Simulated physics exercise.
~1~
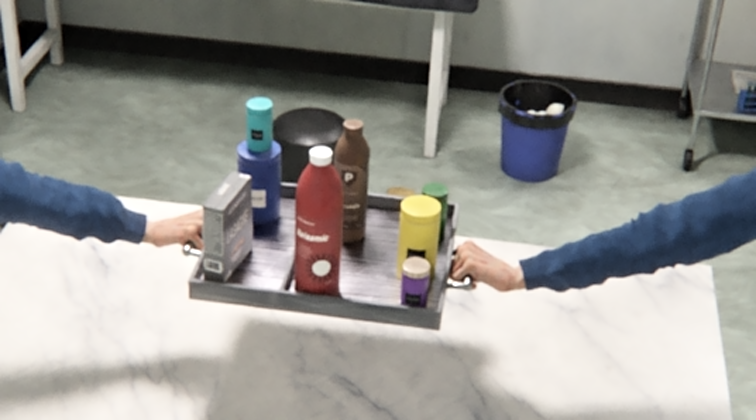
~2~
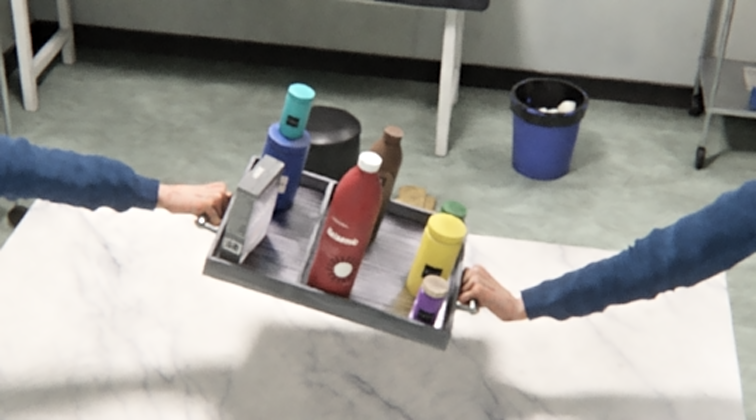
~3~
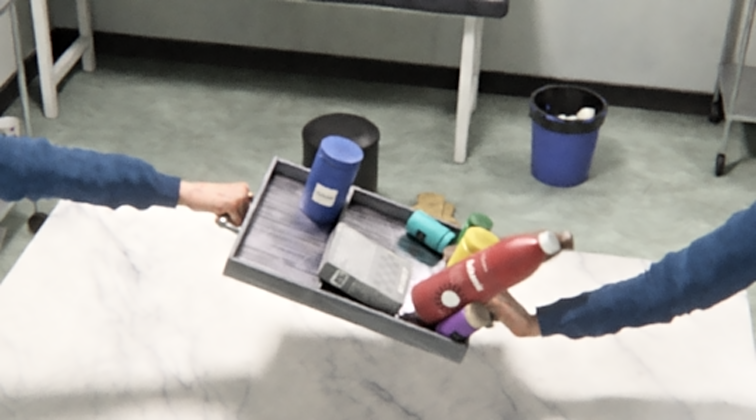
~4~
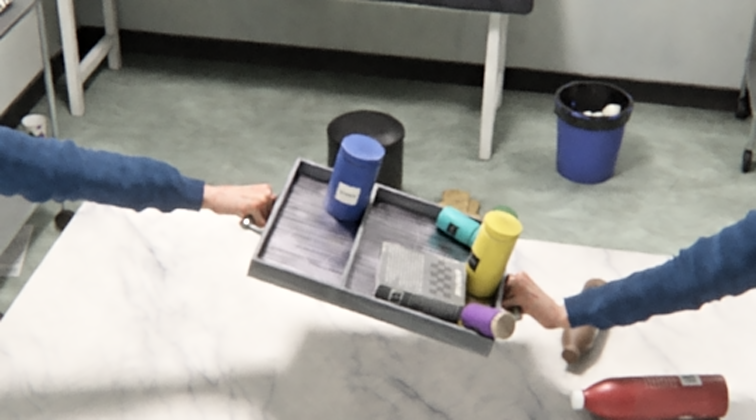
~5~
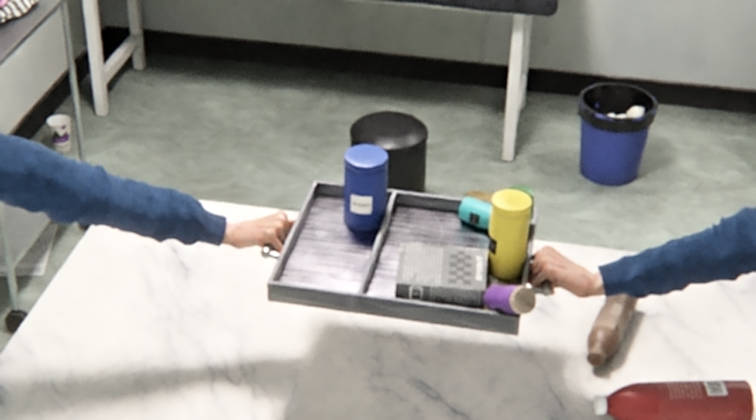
In a room with a grey-green floor, two blue-sleeved arms hold a dark divided tray of bottles, jars, shakers and a grey packet over a white marble table. The hands tip the tray so its right edge dips, and the taller containers begin to lean. The turquoise shaker and the packet topple to the right, while the red and brown bottles tumble off that side onto the table. The hands then level the tray. The blue jar and yellow jar stand upright, the turquoise and purple shakers and packet lie on the tray, and both bottles rest on the marble.
